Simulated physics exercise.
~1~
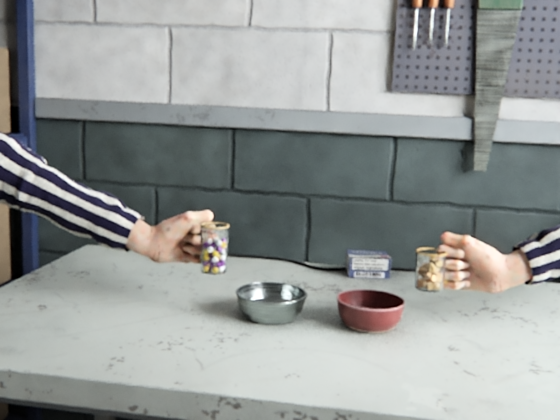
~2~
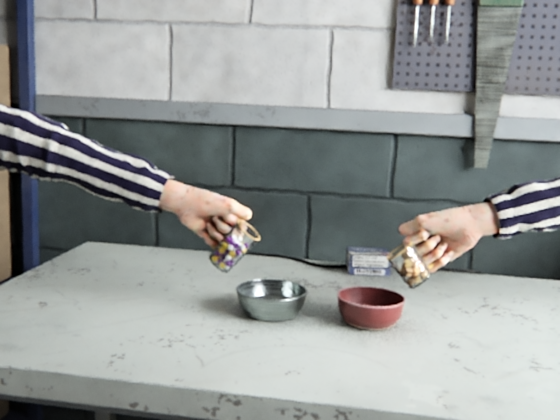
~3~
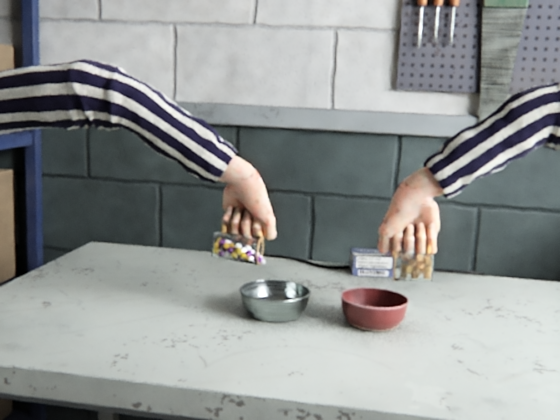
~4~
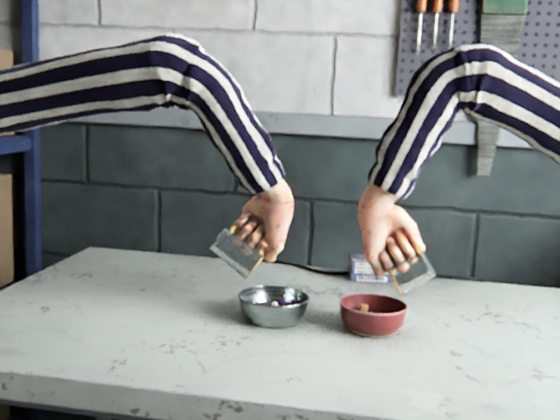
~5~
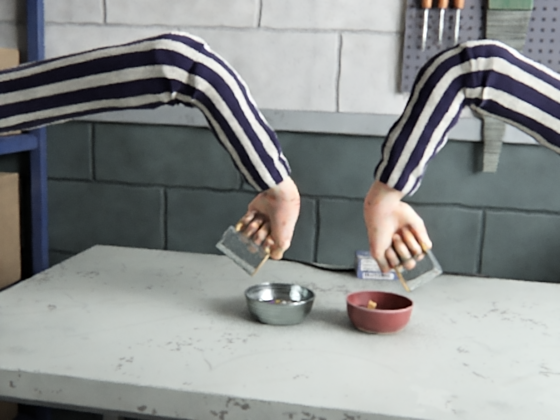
Two hands in striped sleeves lift small clear cups of loose pieces, multicoloured on the left and tan on the right, then tip them over a grey bowl and a red bowl until both cups are upside down and all the pieces lie in the bowls.
